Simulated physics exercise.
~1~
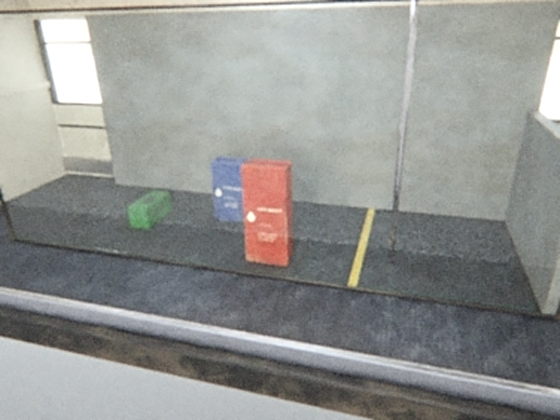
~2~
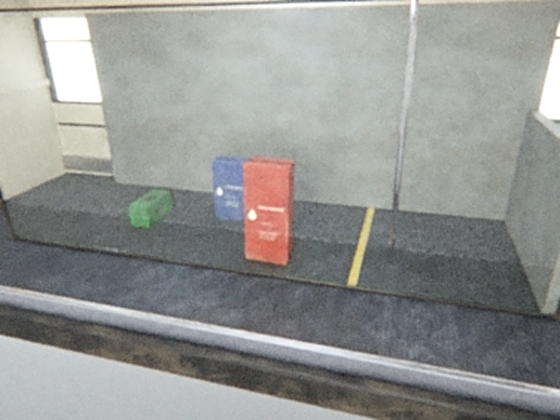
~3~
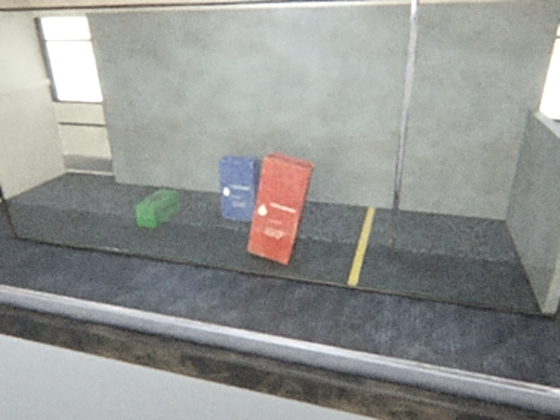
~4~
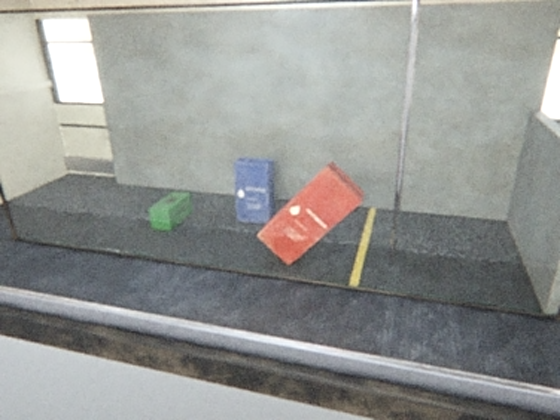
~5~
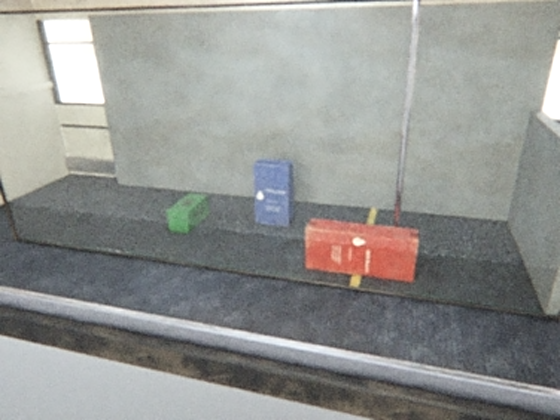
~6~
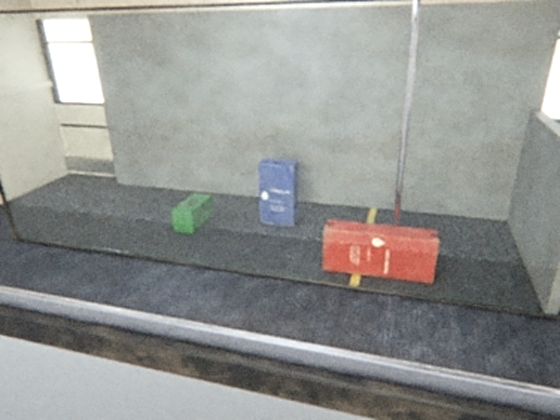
Tall red box tipping right onto its side and sliding across a yellow line, while blue box and green toolbox slide short.
